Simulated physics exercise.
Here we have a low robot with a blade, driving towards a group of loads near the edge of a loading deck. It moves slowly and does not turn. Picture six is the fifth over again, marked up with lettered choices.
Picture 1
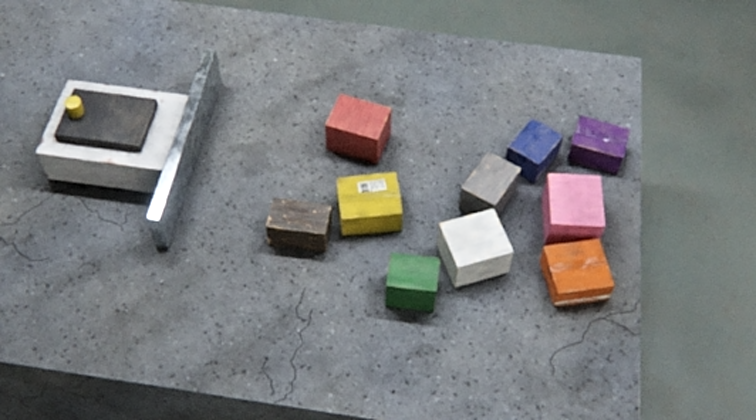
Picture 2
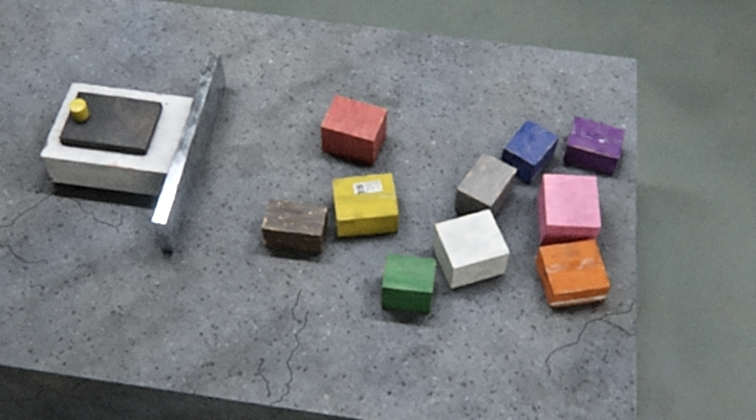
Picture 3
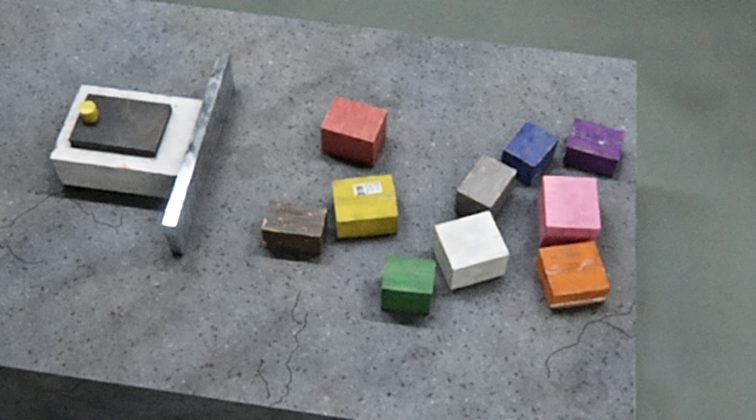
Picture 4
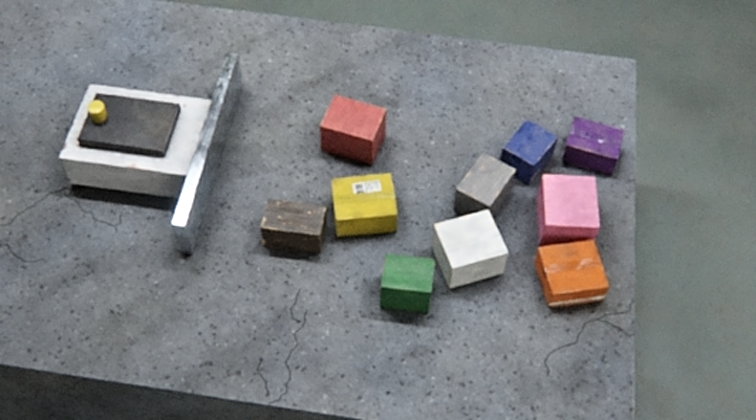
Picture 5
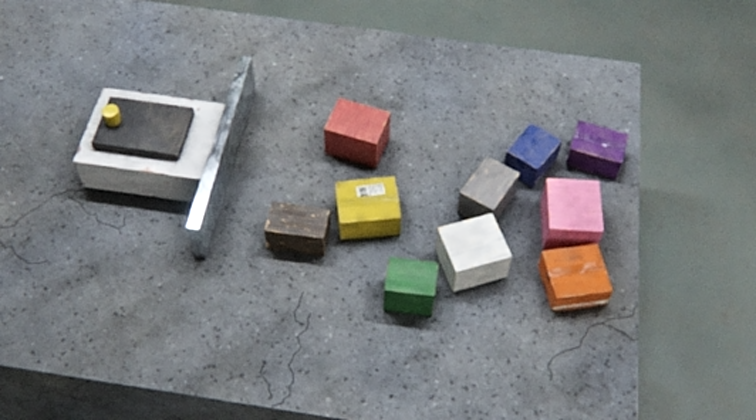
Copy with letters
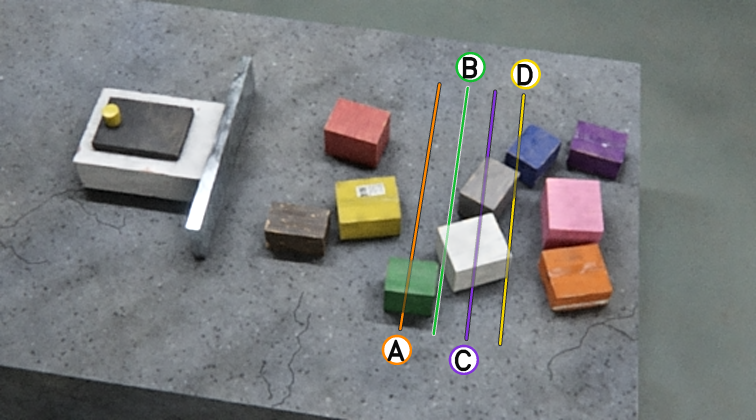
A low white robot with a dark top, a yellow knob and a wide metal blade sits at the left of a speckled grey deck, seen from above at an angle. Red, yellow, brown, green, white, grey, blue, purple, pink and orange blocks lie scattered from the middle towards the right edge. The robot creeps a short way right without turning or touching the blocks, while the view shifts very slightly.
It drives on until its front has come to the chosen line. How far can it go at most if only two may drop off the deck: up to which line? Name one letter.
D.
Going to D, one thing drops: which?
It is the orange box.
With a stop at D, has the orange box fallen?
By then, yes.
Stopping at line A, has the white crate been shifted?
Yes.
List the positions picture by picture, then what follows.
The first picture shows purple parcel (598, 145); grey crate (489, 189); pink crate (573, 211).
The second picture shows robot (118, 122); black crate (296, 227).
The third picture shows robot (128, 124); blue box (529, 153).
The fourth picture shows robot (137, 124); white crate (469, 249).
The fifth picture shows robot (151, 128); green crate (411, 287); purple parcel (597, 150); grey crate (488, 193).
On the marked copy, A at (422, 196); B at (452, 200); C at (482, 205); D at (513, 209).
Taking D. A third of the way, robot (254, 142); red crate (369, 132); black crate (349, 236).
Two thirds of the way, robot (359, 156); green crate (438, 300); white crate (515, 264).
When it is over, robot (441, 167); orange box over the edge; purple parcel (639, 156); one fallen.
As for the rest, A is within the limit but short; B is within the limit but short; C is within the limit but short.
